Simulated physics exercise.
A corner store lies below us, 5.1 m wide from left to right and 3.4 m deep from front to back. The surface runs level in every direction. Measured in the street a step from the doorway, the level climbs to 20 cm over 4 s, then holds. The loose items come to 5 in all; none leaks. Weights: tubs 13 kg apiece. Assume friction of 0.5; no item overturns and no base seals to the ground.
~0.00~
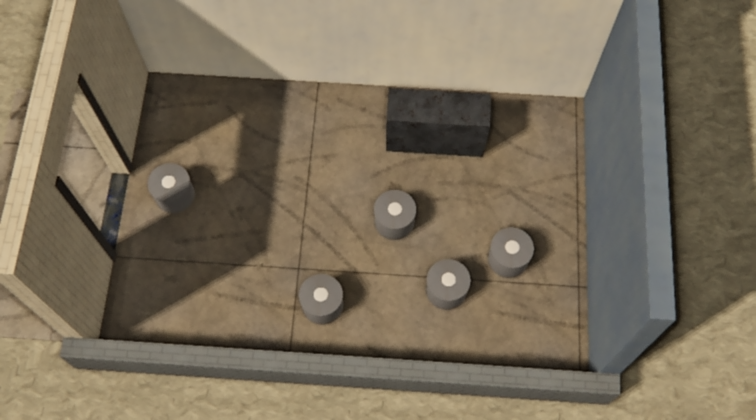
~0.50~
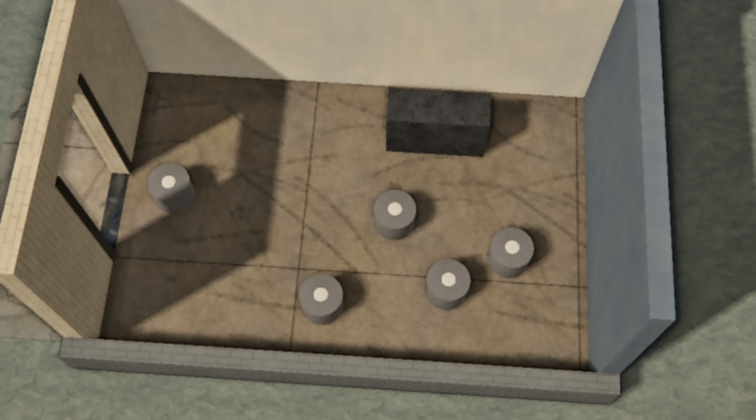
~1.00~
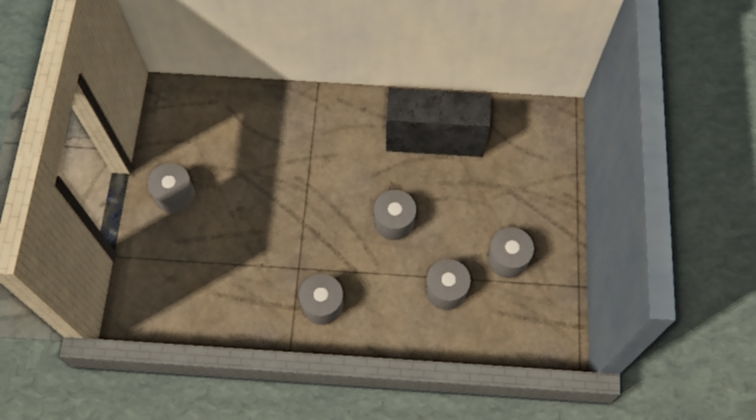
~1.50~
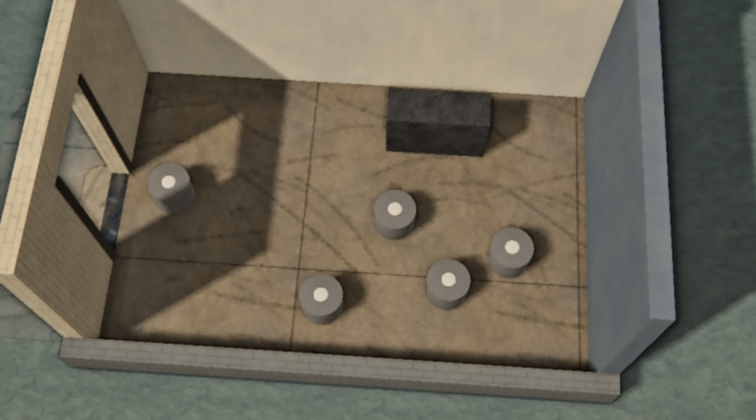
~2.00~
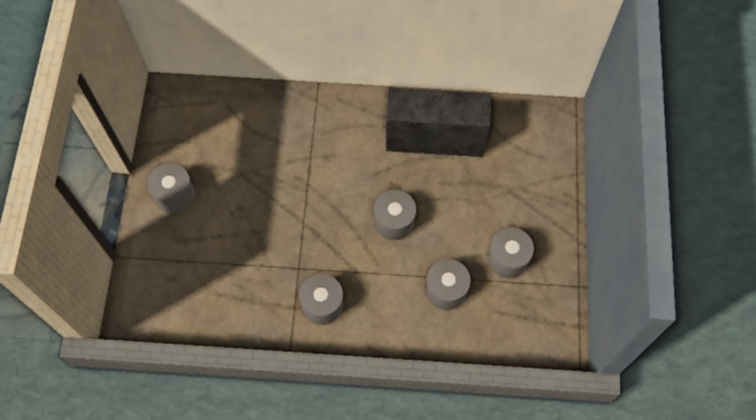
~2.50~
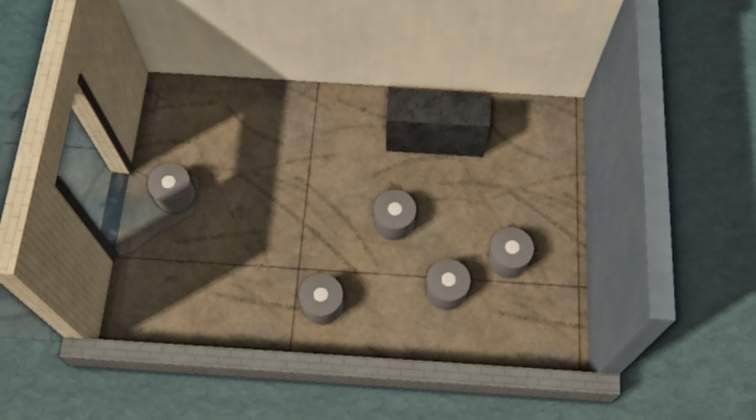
A small store, seen from above, sat with its tubs and dark block motionless while murky water spread over the ground outside, and then a little of it crept in through the left doorway.
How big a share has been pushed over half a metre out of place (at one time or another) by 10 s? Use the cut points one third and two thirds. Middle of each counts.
It falls below one third.
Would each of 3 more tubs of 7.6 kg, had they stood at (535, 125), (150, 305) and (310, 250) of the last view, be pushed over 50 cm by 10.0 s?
In turn: Within the mark, within the mark, beyond the mark.
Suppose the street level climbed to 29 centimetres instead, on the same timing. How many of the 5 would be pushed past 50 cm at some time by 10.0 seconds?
So the tally would be 5.
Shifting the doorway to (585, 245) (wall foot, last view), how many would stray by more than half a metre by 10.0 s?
Then 2.
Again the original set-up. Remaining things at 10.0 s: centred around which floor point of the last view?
Roughly at (394, 250).
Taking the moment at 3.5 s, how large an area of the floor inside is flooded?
The covered patch comes to about 2.5 m2.
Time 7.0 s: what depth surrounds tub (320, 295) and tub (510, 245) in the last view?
Depth approx. 5 cm / 2 cm.
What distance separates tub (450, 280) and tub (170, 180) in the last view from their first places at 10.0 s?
Shifts: 0 cm / 140 cm.
After 3.5 s 0 of 5 are over 50 cm from their spots; 0 afloat.
After 4.5 s 0 of 5 are over 50 cm from their spots; 0 afloat.
After 7.0 s 1 of 5 are over 50 cm from their spots; 0 afloat.
After 10.0 s 1 of 5 are over 50 cm from their spots, and 1 have been at some point; 0 afloat.
